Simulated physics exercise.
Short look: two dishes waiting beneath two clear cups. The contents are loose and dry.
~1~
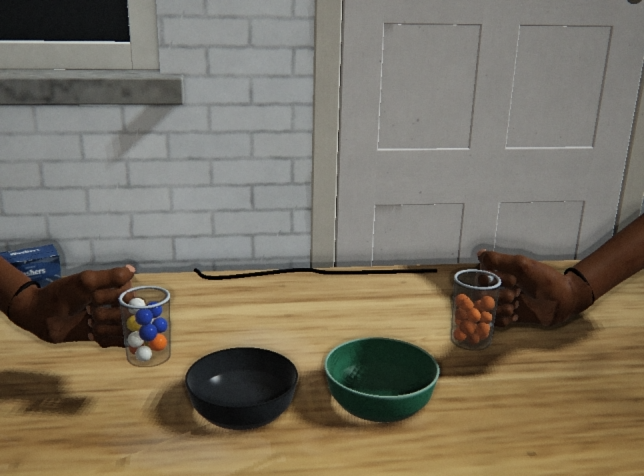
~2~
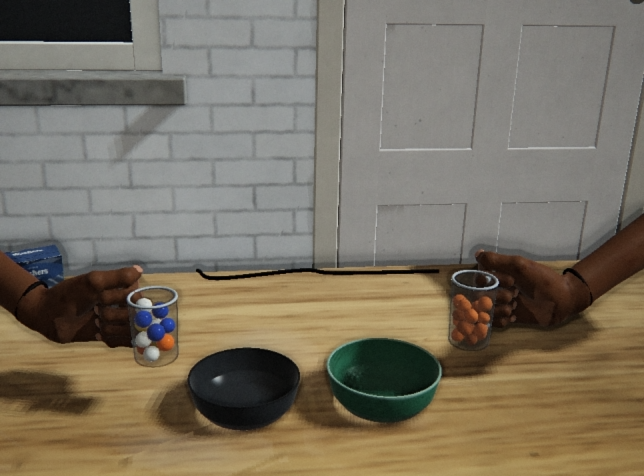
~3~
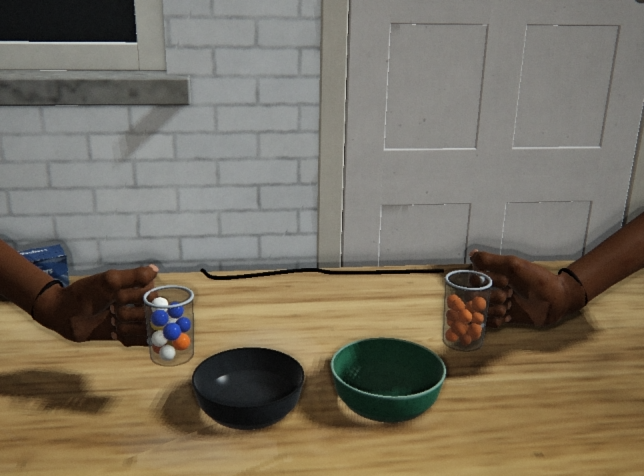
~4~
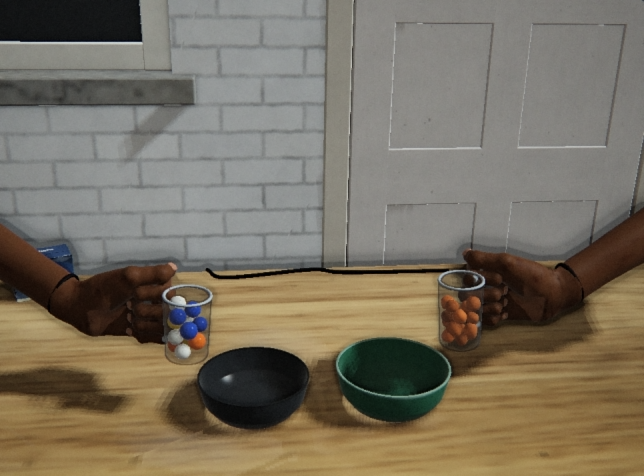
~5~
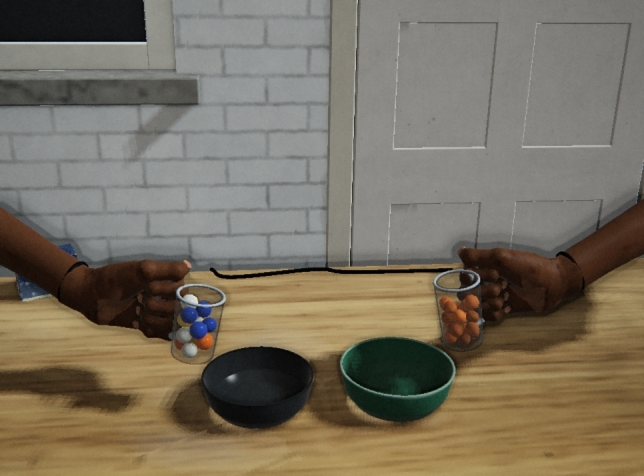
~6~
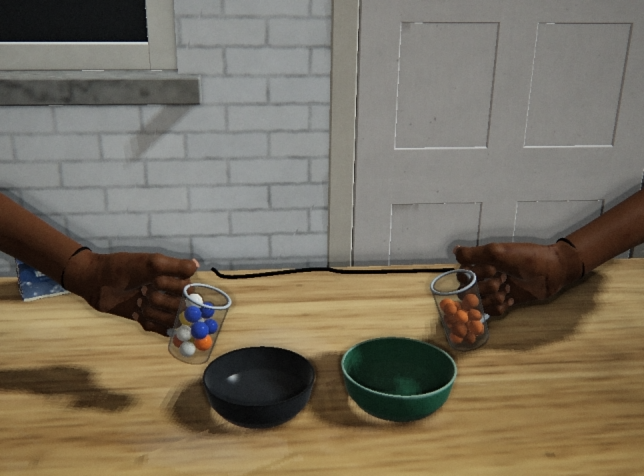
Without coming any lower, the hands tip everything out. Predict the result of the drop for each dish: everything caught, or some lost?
My prediction: Left dish: It'll come through with nothing missing, right dish: It'll come through with nothing missing.
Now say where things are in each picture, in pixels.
In the first frame, left dish at (244, 410), empty; left cup at (147, 327), holding gumballs, just above its dish; right dish at (394, 400), empty; right cup at (474, 310), holding coated peanuts, just above its dish.
In the second frame, left cup at (155, 327), upright; right cup at (472, 311), upright.
In the third frame, left cup at (170, 326), upright; right cup at (465, 311), upright.
In the fourth frame, left cup at (187, 325), tipped 4°; right cup at (460, 311), tipped 4°.
In the fifth frame, left cup at (197, 325), tipped 10°; right cup at (460, 311), tipped 10°.
In the sixth frame, left dish at (261, 409); left cup at (198, 325), tipped 19°; right dish at (411, 400); right cup at (461, 311), tipped 19°.
Then, 0.46 s past the last view, left, all still in the cup; right, all still in the cup.
Then, 0.86 s past the last view, left, most still in the cup, a small part in the dish, about a quarter in the air; right, nearly all still in the cup, a small part in the air.
Then, 1.21 s past the last view, left, all in the dish; right, nearly all in the dish, a small part in the air.
Finally, left, all in the dish, none outside the dish; right, all in the dish, none outside the dish.
